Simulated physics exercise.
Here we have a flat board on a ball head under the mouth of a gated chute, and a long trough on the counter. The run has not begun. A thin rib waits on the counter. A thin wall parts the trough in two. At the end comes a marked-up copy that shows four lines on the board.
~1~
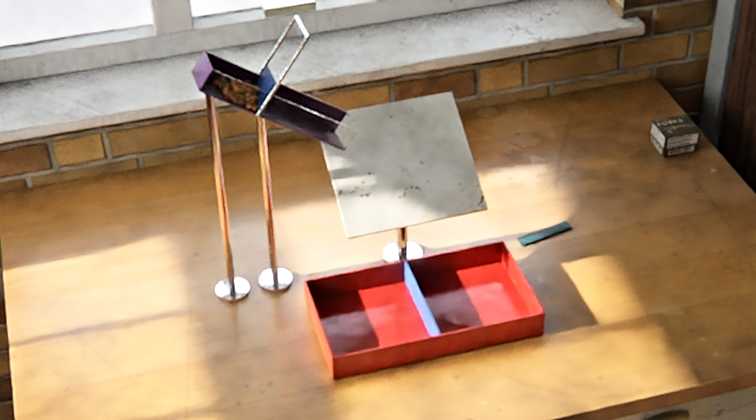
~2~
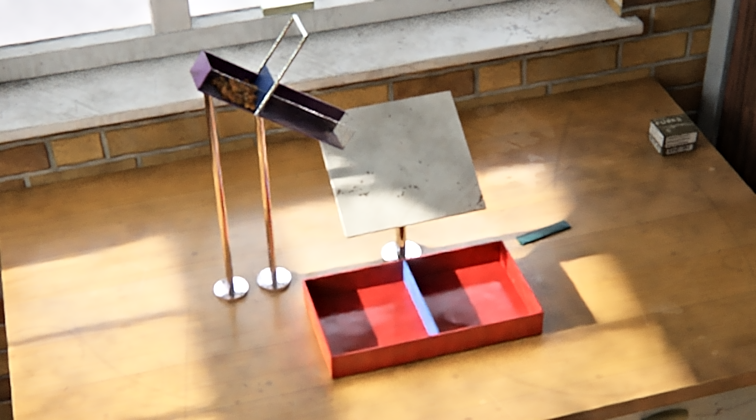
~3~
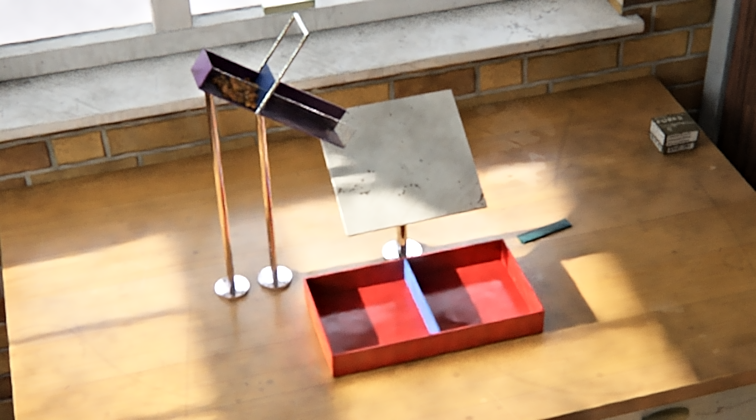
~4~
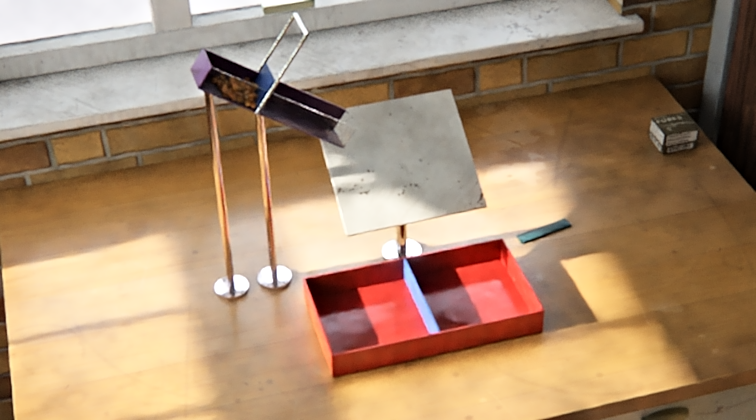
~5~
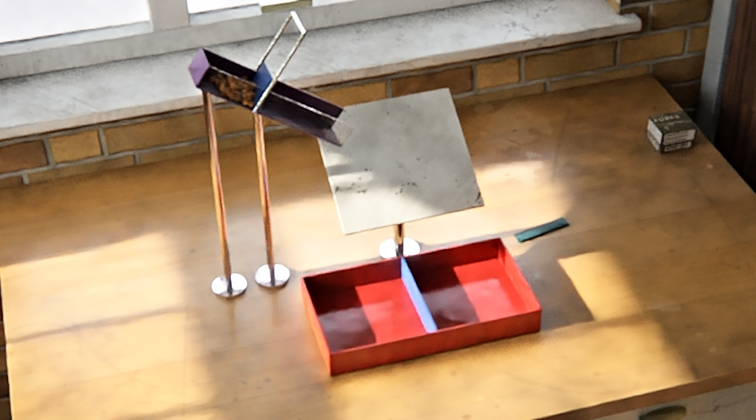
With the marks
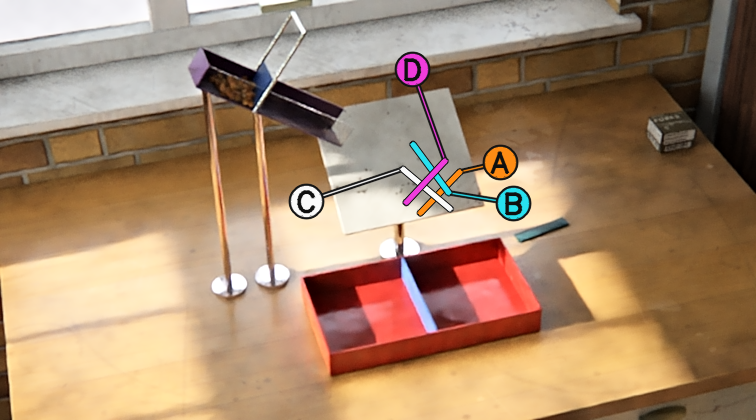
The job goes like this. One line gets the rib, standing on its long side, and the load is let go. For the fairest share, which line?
It is A.
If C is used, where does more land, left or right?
Right.
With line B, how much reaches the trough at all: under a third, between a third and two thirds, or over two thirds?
It is over two thirds.
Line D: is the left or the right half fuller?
More lands on the left.
On the marked copy, line A from (459, 171) to (420, 213); line B from (413, 144) to (448, 192); line C from (402, 169) to (450, 208); line D from (445, 160) to (406, 202).
For line A, of what is caught, about half in the left half, about half in the right.
For line B, of what is caught, a small part in the left half, nearly all in the right.
For line C, of what is caught, a small part in the left half, nearly all in the right.
For line D, of what is caught, most in the left half, about a quarter in the right.
